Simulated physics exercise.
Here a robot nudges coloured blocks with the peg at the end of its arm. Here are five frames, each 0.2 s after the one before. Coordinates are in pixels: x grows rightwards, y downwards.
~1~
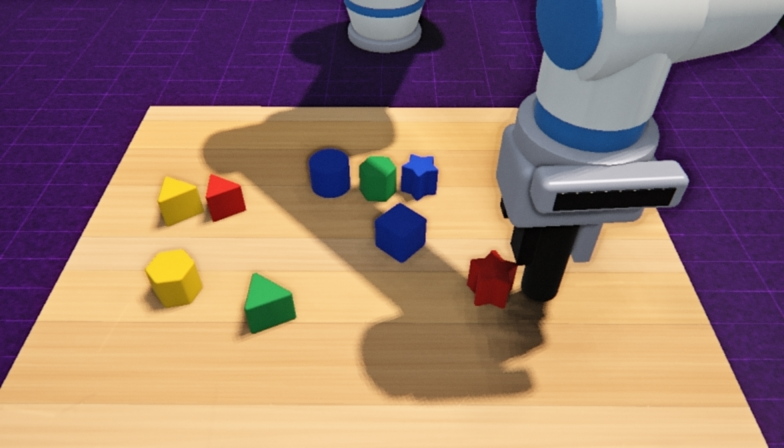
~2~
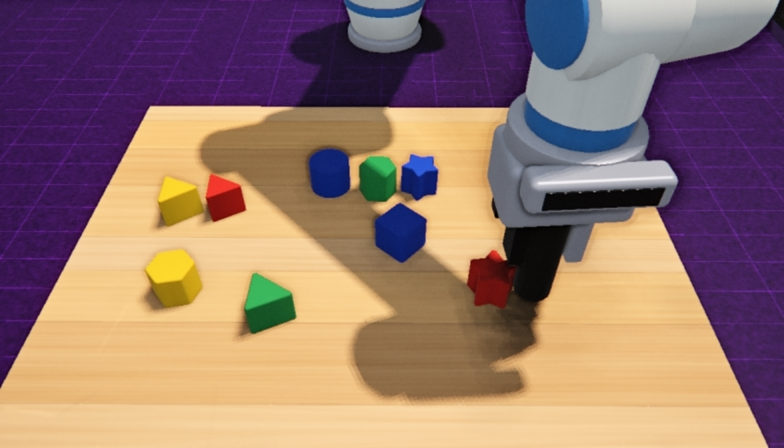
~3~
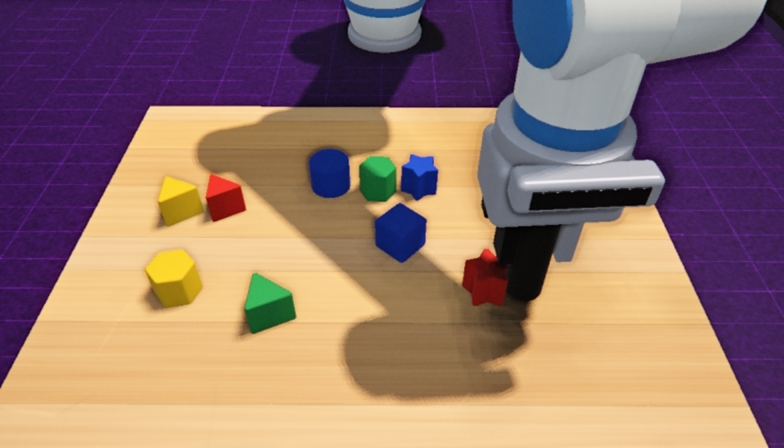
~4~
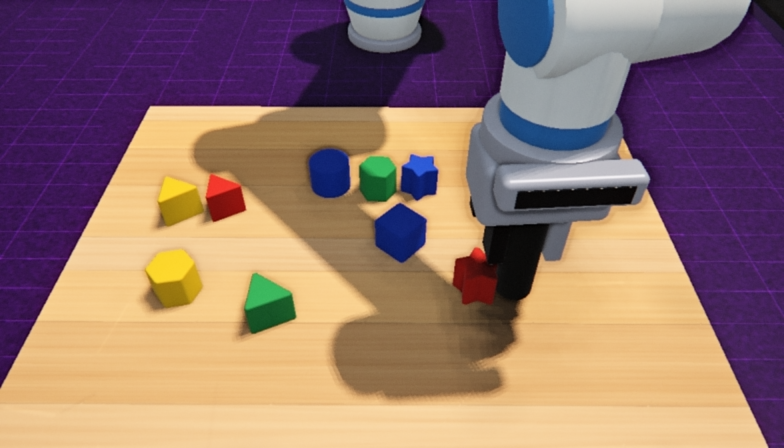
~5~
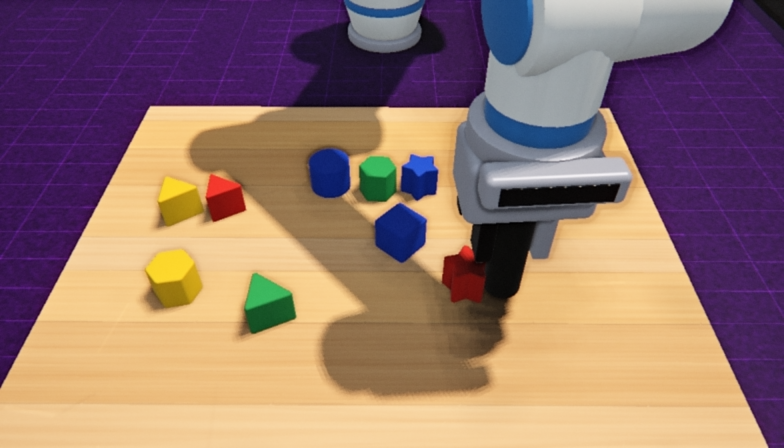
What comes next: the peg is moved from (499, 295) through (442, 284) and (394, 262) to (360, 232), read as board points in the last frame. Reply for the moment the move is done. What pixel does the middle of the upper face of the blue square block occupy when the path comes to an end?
My best guess is (378, 186).
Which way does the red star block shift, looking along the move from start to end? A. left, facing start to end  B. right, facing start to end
Option A.
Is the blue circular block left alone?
In short: Yes.
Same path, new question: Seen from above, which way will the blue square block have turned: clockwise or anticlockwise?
Clockwise rotation.
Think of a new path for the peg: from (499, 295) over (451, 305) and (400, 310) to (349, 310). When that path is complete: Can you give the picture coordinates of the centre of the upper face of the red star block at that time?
When the path ends, it will be at (421, 255).
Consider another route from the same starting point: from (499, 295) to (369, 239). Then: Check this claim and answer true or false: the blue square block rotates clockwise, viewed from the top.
That statement is accurate.
The first path, step by step. One third of the way, peg (442, 273); red star block (409, 250).
Two thirds of the way, peg (394, 251); blue square block (385, 209), turned 55° clockwise; red star block (359, 234), turned 15° anticlockwise.
At the end, peg (360, 221); blue circular block still; green six-sided block (379, 161); blue square block (378, 186), turned 75° clockwise; red star block (334, 225), turned 60° anticlockwise.
